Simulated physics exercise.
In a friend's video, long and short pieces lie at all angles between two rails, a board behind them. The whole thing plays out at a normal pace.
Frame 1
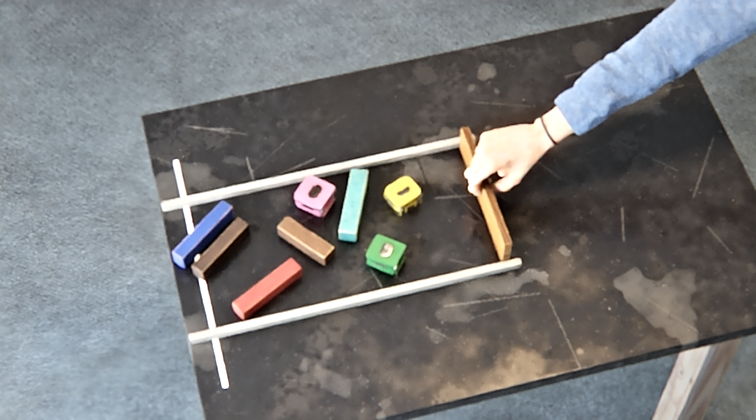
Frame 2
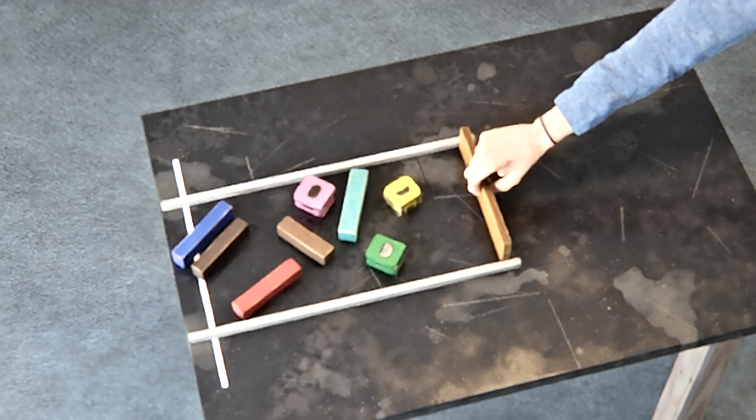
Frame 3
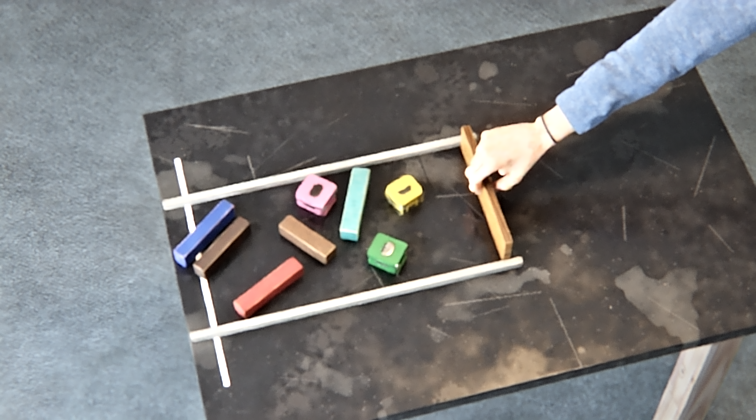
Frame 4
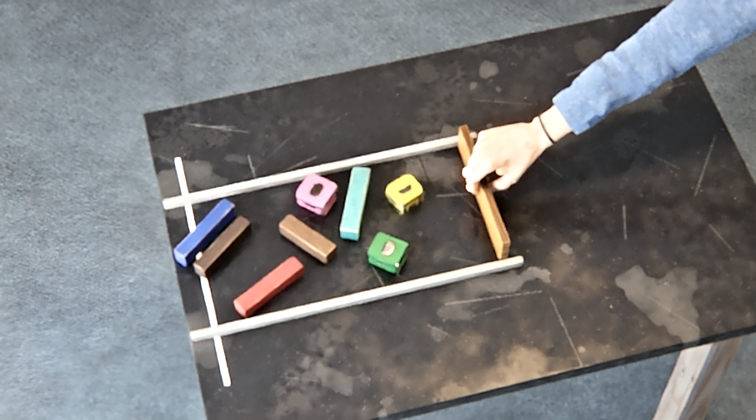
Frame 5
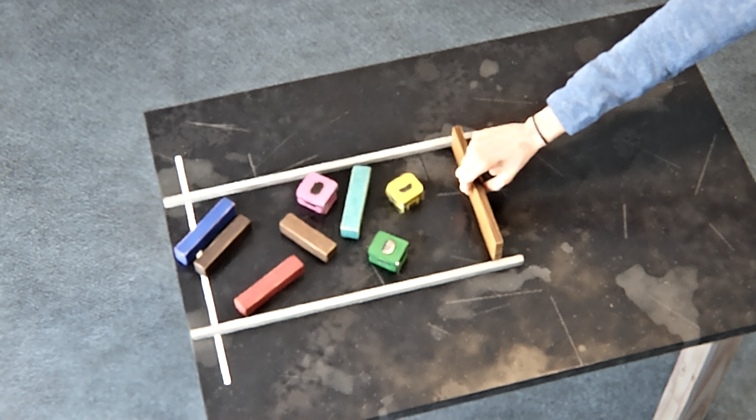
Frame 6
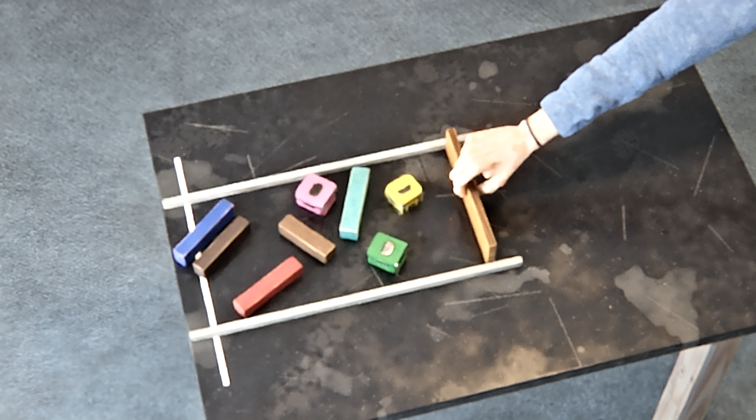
Hand in blue sleeve holding a wooden board between two rails, then sliding it slightly left toward scattered, unmoving coloured blocks.
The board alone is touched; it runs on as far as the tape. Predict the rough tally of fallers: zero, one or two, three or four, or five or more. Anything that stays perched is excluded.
After the push, five or more are missing from the table.
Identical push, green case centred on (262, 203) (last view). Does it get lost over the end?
If so, it ends up falling.
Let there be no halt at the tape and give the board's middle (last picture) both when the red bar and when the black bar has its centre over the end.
The middle is at (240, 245) when it's the red bar, and at (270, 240) when it's the black bar.
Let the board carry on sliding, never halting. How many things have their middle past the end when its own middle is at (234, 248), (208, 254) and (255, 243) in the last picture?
Counts by place: 4 / 6 / 2.
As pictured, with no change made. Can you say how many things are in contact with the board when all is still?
2 in contact.
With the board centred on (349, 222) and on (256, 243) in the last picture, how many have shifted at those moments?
Note: First position 5; second position 8.
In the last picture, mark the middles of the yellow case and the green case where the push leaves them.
About (179, 237), and about (189, 305).
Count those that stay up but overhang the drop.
2 overhanging.
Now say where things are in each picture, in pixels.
The first picture shows blue stick (204, 234); black bar (221, 249); red bar (268, 289); board (485, 194); tape (199, 268).
The second picture shows black bar (221, 249); turquoise bar (354, 205).
The third picture shows red bar (269, 288); green case (387, 254).
The fourth picture shows blue stick (205, 232); pink case (317, 195).
The fifth picture shows black bar (223, 246); yellow case (405, 193).
The sixth picture shows blue stick (205, 232); black bar (222, 247); red bar (269, 287); board (470, 195); tape (200, 265).
A little later, none off yet; blue stick at rest near (205, 232); black bar at rest near (222, 247); red bar at rest near (269, 287).
Next, none off yet; blue stick shifted a little near (182, 231); black bar shifted a little near (192, 264); red bar shifted about its own width near (214, 305).
When it is over, the number that fall off is five or more; down, turquoise bar, pink case, brown bar, red bar, black bar and blue stick.
